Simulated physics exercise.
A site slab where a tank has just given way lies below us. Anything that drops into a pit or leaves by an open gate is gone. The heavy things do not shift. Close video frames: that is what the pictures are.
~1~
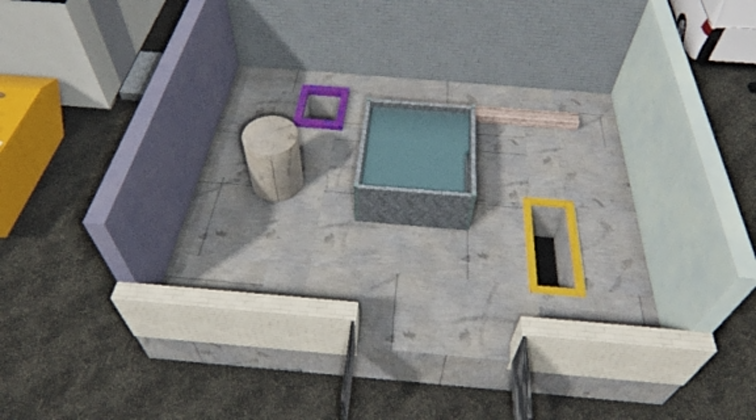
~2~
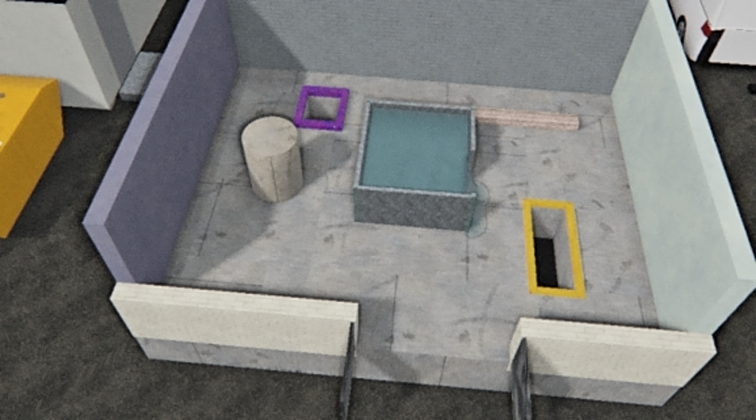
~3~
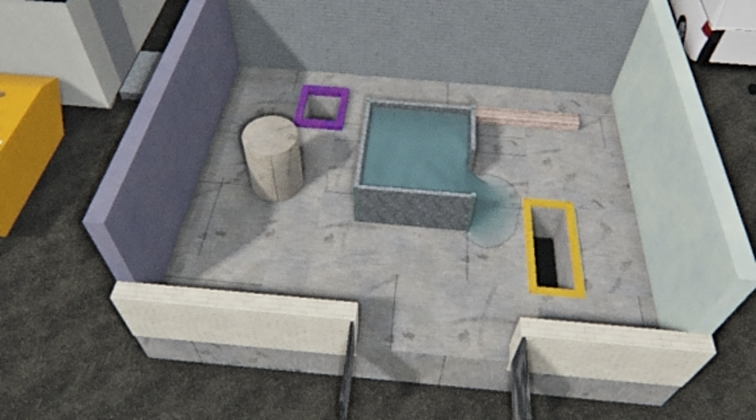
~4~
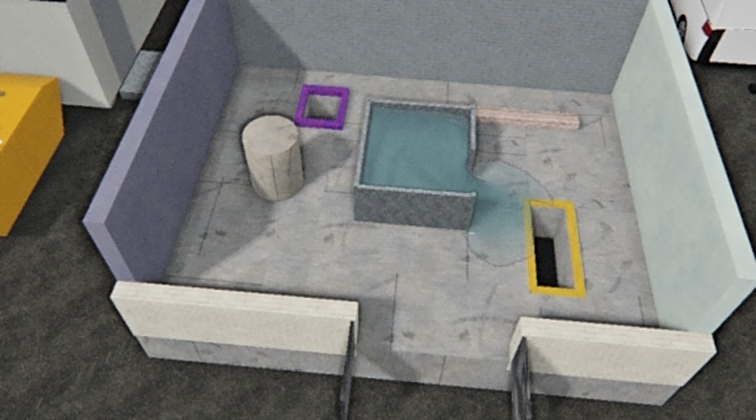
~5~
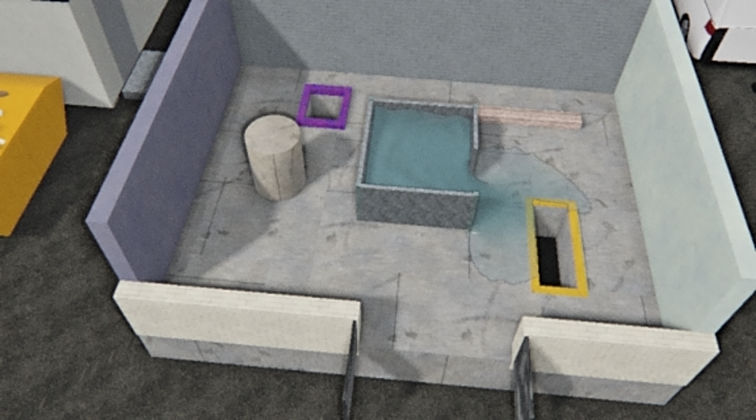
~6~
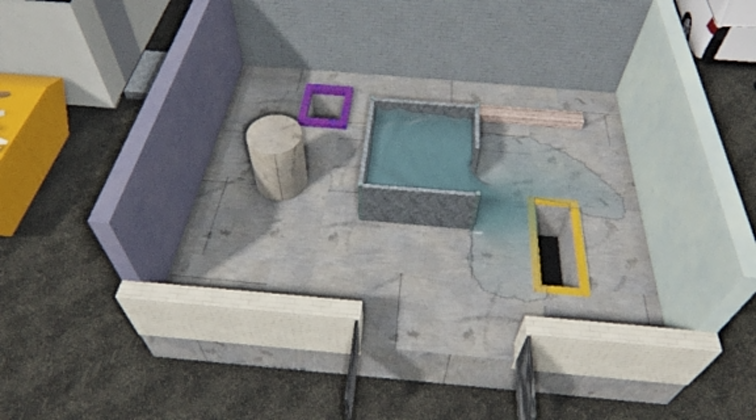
A grey concrete slab, seen from above at an angle, is enclosed by a lavender wall on the left, a grey one behind, a pale green one on the right and low cream walls in front. A square tank of blue-green water stands between a pale cylinder and a yellow-framed opening, with a purple-framed opening behind. Water pours from the tank's right side and spreads thinly rightward around the yellow frame, while the view shifts very slightly.
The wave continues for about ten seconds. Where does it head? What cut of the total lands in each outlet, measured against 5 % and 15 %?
The split: The gate sees under 5 %, the yellow pit sees over 15 %, the purple pit sees under 5 %.
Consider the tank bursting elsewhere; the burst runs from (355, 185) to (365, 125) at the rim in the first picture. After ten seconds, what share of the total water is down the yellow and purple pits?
The yellow pit takes 8 per cent and the purple pit 8 per cent.
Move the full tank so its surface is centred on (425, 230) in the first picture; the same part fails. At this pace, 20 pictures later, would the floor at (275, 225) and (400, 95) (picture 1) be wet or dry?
The first spot ends up bone-dry, while the second ends up bone-dry.
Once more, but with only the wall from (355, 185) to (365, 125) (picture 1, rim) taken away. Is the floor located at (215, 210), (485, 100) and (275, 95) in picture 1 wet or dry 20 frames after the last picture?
Going point by point: Waterlogged, left unwetted, waterlogged.
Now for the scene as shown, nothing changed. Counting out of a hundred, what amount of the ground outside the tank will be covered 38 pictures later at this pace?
About 40 per cent.
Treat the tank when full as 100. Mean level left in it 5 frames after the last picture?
Around 62 percent, give or take.
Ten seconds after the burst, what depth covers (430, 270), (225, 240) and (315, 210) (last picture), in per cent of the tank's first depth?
Respectively 0, 0 and 2 per cent.
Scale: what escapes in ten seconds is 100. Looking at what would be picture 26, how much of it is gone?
Estimate: Some 65 %.
A moment on, water covers 20 % of the floor; the gate 0 %, the yellow pit 18 %, the purple pit 0 %.
Next, water covers 20 % of the floor; the gate 0 %, the yellow pit 31 %, the purple pit 0 %.
Then, water covers 30 % of the floor; the gate 0 %, the yellow pit 42 %, the purple pit 0 %.
Later, water covers 40 % of the floor; the gate 0 %, the yellow pit 55 %, the purple pit 0 %.
In the end, water covers 50 % of the floor; the gate 1 %, the yellow pit 65 %, the purple pit 0 %.
